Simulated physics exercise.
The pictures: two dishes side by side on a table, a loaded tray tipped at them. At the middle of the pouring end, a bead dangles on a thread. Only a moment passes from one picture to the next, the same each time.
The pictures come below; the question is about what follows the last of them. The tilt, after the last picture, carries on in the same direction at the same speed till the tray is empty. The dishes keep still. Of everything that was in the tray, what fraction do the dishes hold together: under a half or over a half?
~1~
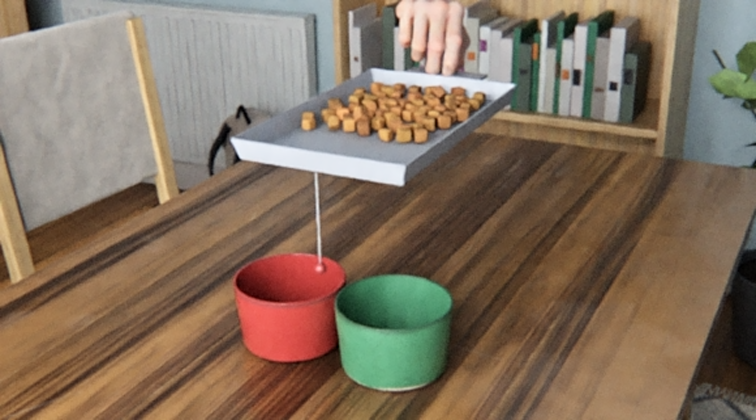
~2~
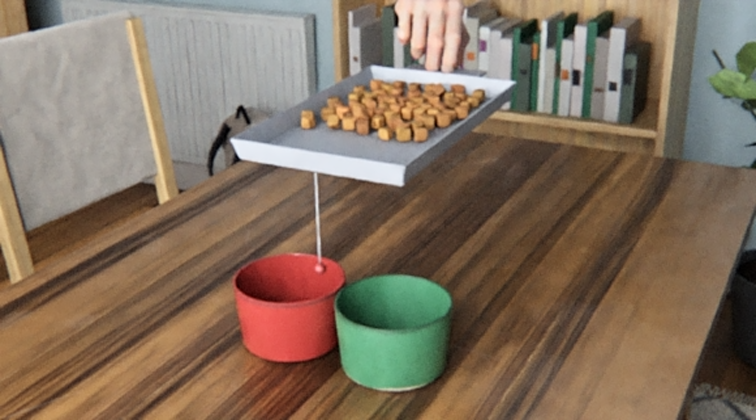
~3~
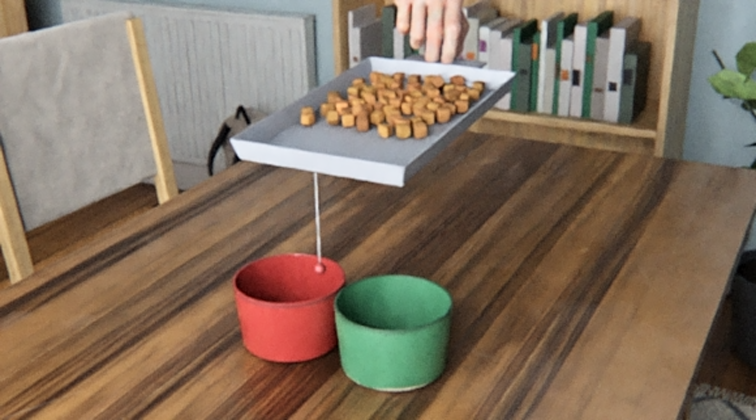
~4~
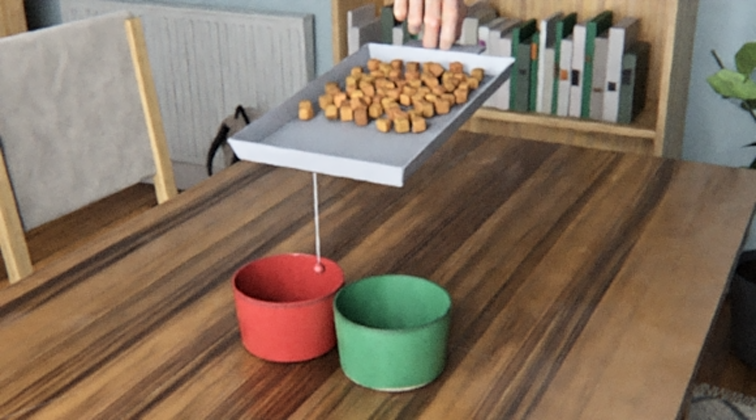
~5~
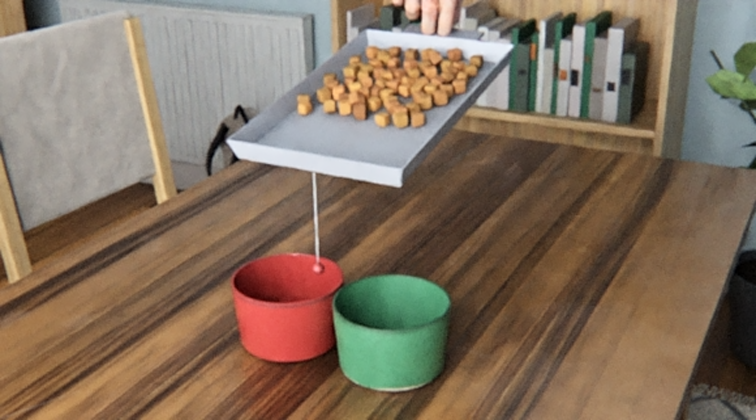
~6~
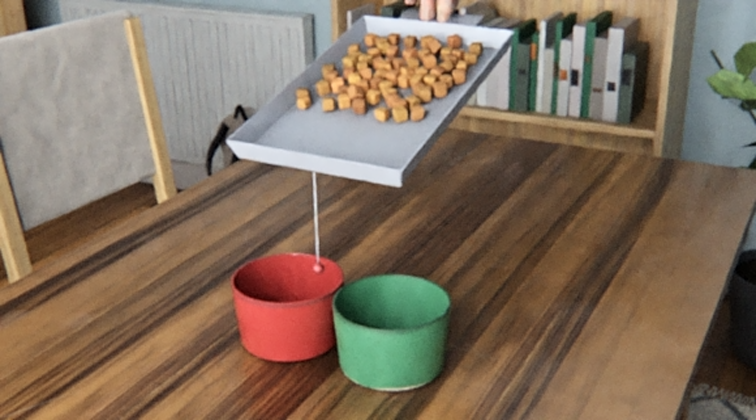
By the end, the dishes are holding not even half of the load, I'd say.
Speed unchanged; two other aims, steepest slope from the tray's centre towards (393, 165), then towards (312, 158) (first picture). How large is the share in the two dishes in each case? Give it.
First case about 70 percent; second case about 30 percent.
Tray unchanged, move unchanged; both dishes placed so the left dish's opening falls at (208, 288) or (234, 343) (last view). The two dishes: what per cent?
The first try yields 80% and the second yields 30%.
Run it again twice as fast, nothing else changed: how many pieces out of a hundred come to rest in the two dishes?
It would be close to 20 per cent.
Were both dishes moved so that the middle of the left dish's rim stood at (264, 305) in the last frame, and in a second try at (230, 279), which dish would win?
Try 1: The leftmost dish; try 2: The rightmost dish.
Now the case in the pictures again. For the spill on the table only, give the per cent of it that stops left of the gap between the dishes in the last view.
It works out at some 80 percent.
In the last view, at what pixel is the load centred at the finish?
The centre ends up roughly at (272, 389).
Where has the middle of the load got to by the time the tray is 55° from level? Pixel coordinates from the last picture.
The load is centred around (321, 134).
Soon after the last picture, tray tipped steeply; nearly all on the tray; a small part in the air.
A little later, tray tipped right over; most on the tray; a small part outside both; a stray few in the air.
Later still, tray tipped past a quarter turn; a small part in the right dish; a small part in the left dish; most outside both.
At rest, tray tipped past a quarter turn; a small part in the right dish; a small part in the left dish; most outside both.
